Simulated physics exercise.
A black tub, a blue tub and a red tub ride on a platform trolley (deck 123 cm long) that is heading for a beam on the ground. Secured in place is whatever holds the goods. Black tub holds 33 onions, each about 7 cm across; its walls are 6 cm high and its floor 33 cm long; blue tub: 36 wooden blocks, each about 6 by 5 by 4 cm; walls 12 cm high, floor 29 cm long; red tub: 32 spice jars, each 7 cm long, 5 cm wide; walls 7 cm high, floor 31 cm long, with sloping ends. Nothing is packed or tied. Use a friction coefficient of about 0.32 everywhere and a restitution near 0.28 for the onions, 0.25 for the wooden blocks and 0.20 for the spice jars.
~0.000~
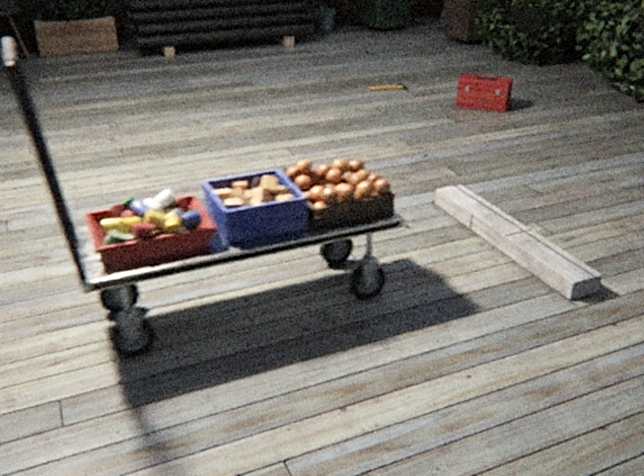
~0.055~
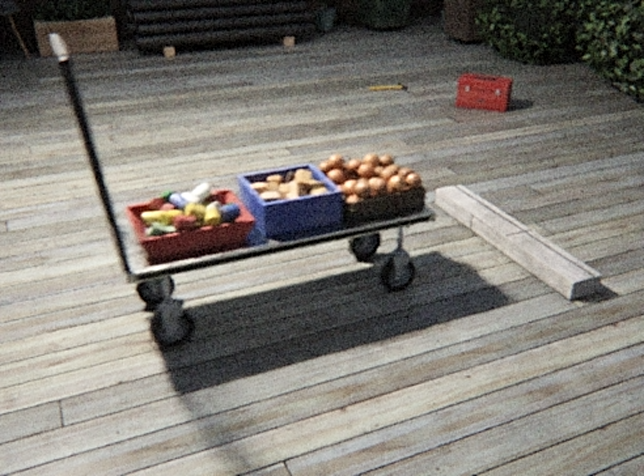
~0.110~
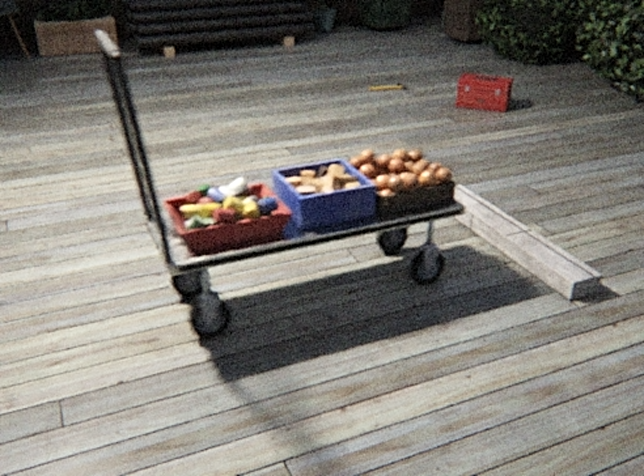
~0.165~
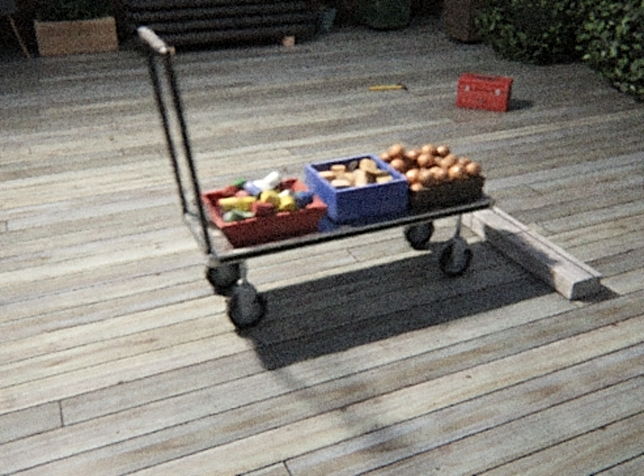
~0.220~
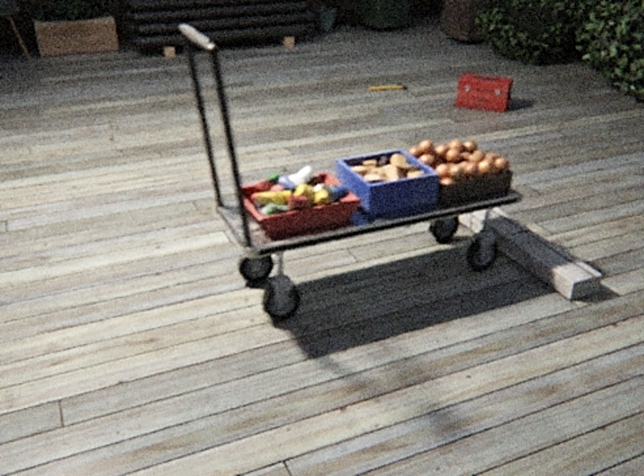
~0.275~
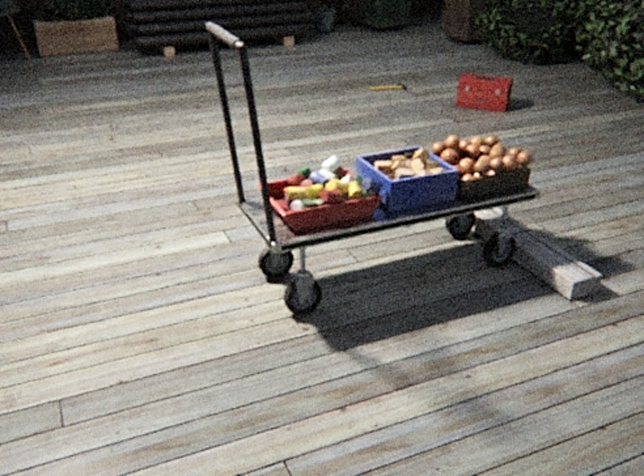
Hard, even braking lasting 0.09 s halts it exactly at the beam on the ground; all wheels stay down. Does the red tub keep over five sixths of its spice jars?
No, I expect the share that escapes to go past a sixth.
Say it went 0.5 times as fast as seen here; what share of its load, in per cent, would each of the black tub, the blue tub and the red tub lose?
In that case the black tub sheds 20 per cent, the blue tub 0 per cent and the red tub 0 per cent.
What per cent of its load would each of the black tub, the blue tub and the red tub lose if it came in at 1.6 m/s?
Black tub 30 %, blue tub 0 %, red tub 10 %.
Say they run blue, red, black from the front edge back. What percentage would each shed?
In that arrangement the black tub sheds 50 per cent of its load, the blue tub 10 per cent, and the red tub 30 per cent.
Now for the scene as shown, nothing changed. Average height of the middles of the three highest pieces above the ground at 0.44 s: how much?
Height, averaged: Around 62 cm.
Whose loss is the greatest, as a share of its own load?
It is the black tub.
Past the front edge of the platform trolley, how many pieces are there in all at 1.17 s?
I'd estimate close to 18 pieces.
After 0.32 s, black tub 28 in, 5 out, blue tub 36 in, 0 out and red tub 31 in, 1 out.
After 0.44 s, black tub 19 in, 14 out, blue tub 36 in, 0 out and red tub 27 in, 5 out.
After 0.67 s, black tub 15 in, 18 out, blue tub 34 in, 2 out and red tub 23 in, 9 out.
Final count (at 1.17 s), black tub 15 in, 18 out, blue tub 34 in, 2 out and red tub 22 in, 10 out. Asked share, 10 of 32, 31 per cent.
